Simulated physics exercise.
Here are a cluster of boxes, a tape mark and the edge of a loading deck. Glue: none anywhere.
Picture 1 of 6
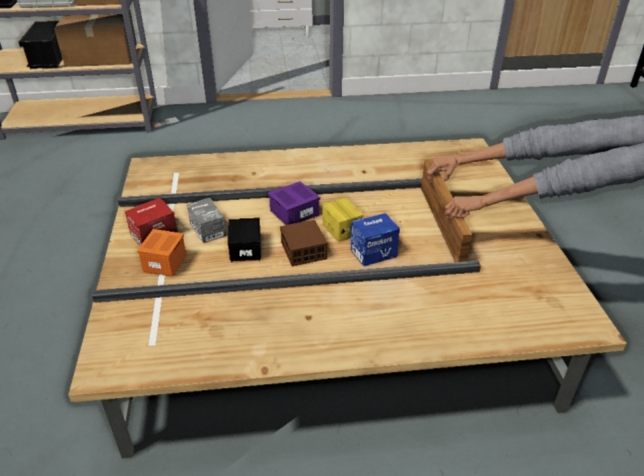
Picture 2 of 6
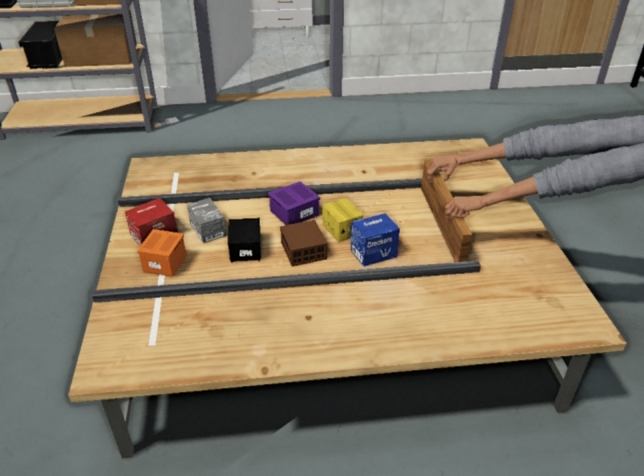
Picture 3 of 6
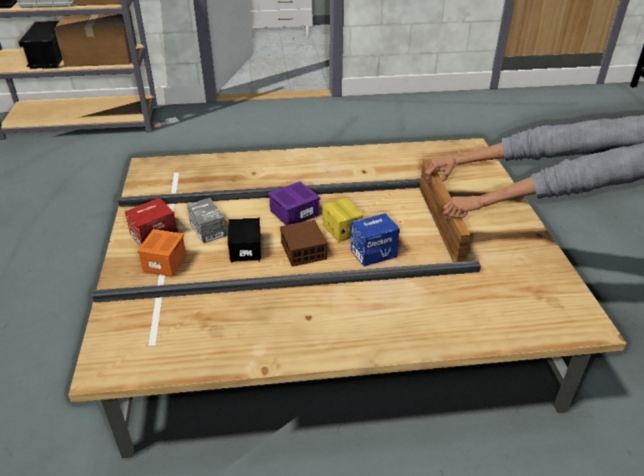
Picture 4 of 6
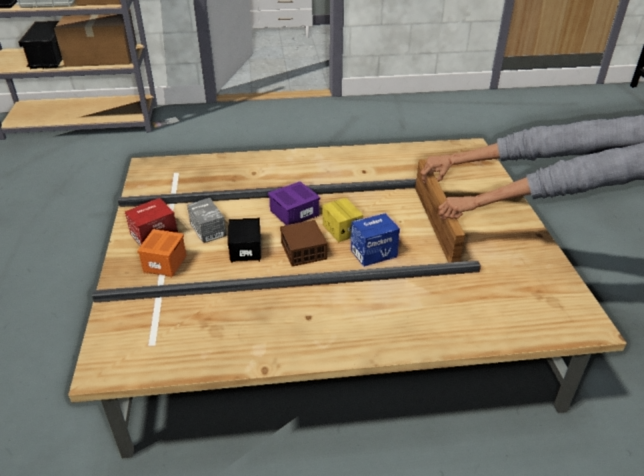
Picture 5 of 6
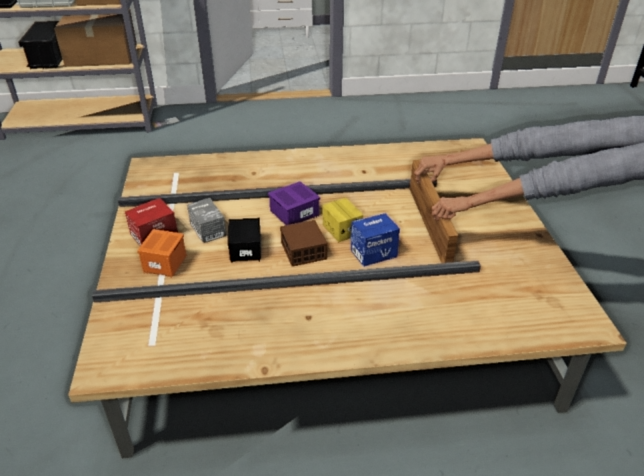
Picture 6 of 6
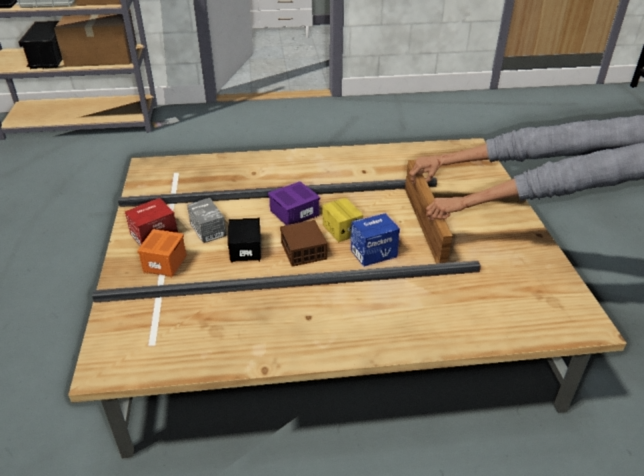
In the video, two hands hold a wooden plank upright at the right of several colored boxes on a table between dark rails, then slide it slightly left toward them, while the boxes stay still near a white tape line.
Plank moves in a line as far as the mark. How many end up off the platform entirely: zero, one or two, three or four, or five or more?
Three or four.
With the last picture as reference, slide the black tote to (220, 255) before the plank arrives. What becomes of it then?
From that spot it ends up off.
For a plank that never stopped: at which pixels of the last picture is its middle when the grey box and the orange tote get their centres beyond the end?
The middle is at (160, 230) when it's the grey box, and at (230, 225) when it's the orange tote.
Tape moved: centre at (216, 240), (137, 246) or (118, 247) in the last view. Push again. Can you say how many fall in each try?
Try by try, 1, 5 and 8.
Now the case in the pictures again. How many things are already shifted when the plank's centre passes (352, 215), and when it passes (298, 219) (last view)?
First 3, then 5.
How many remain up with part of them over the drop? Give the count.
My count gives 2.
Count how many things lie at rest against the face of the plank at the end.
That would be 3 of them.
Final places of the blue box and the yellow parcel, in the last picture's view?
In the last picture, roughly (140, 253) and (151, 231).
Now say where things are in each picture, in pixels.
The first frame shows red box (152, 224); orange tote (163, 253); grey box (207, 220); plank (444, 209); tape (166, 244).
The second frame shows orange tote (163, 254); plank (444, 209).
The third frame shows grey box (207, 220); purple tote (294, 204).
The fourth frame shows red box (152, 224); yellow parcel (342, 220).
The fifth frame shows orange tote (163, 254); brown crate (304, 243).
The sixth frame shows red box (152, 224); orange tote (163, 254); grey box (207, 220); plank (426, 210); tape (166, 244).
A little later, none off yet; red box at rest near (152, 224); orange tote at rest near (163, 254); grey box at rest near (207, 220).
When it is over, the number that fall off is three or four; down, black tote, orange tote and red box.
